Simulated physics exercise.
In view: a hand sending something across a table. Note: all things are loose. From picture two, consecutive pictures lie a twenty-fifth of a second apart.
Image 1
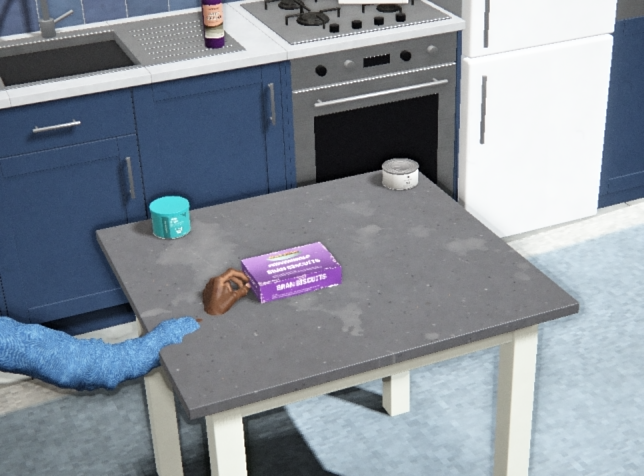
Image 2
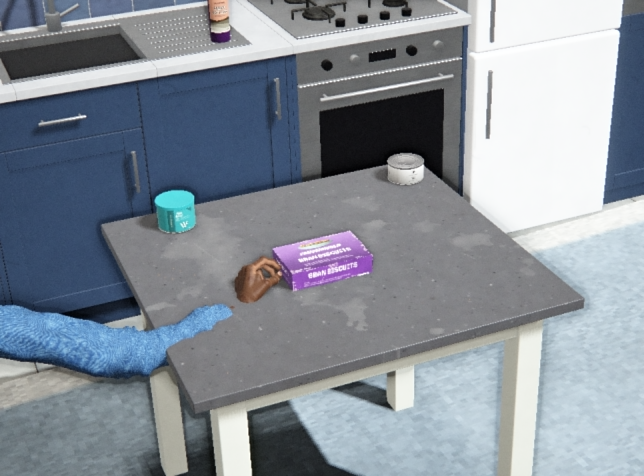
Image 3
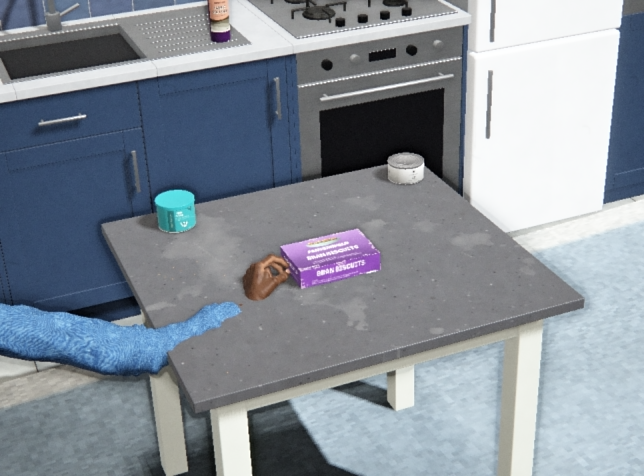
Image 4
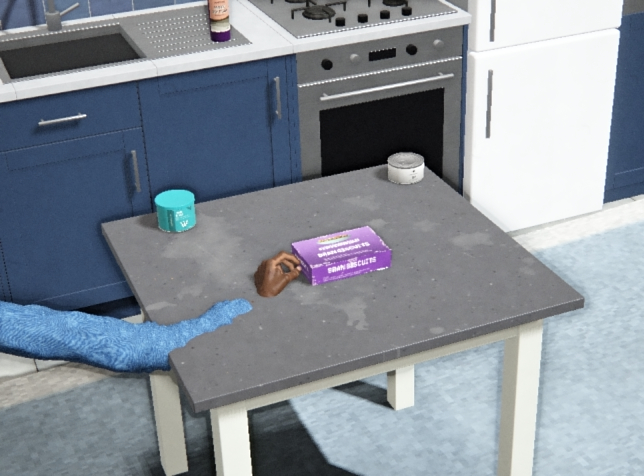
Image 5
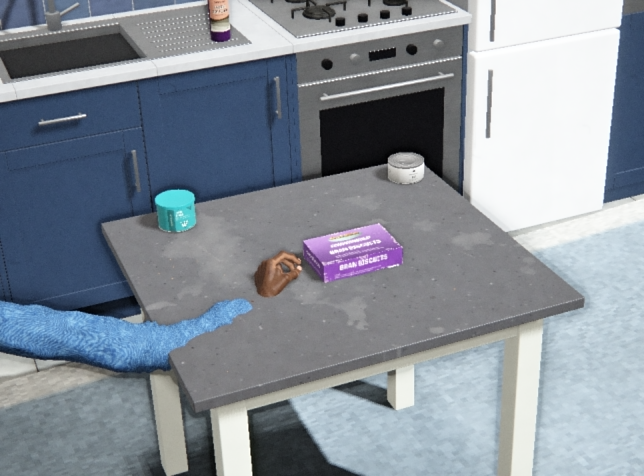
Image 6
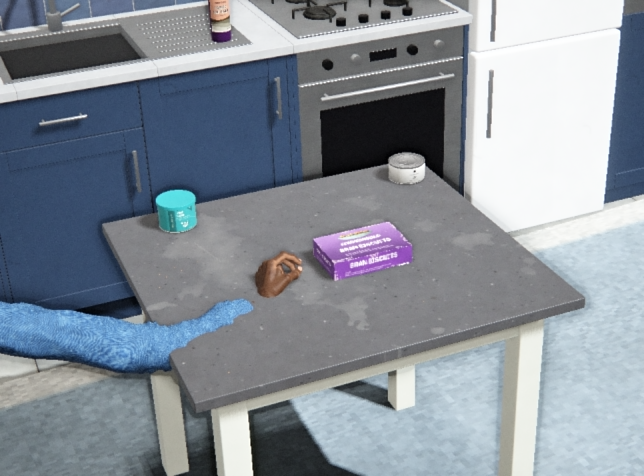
A purple packet slides right across the grey table, pushed by a hand that then stops.
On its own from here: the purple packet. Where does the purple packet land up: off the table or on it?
Never off.
Then, 0.10 s on from there, purple packet shifted a little near (377, 247).
Then, 0.20 s on from there, purple packet shifted a little near (380, 246).
In the end, moved from the start, purple packet. At the end, from the last picture's camera, purple packet near (380, 246).
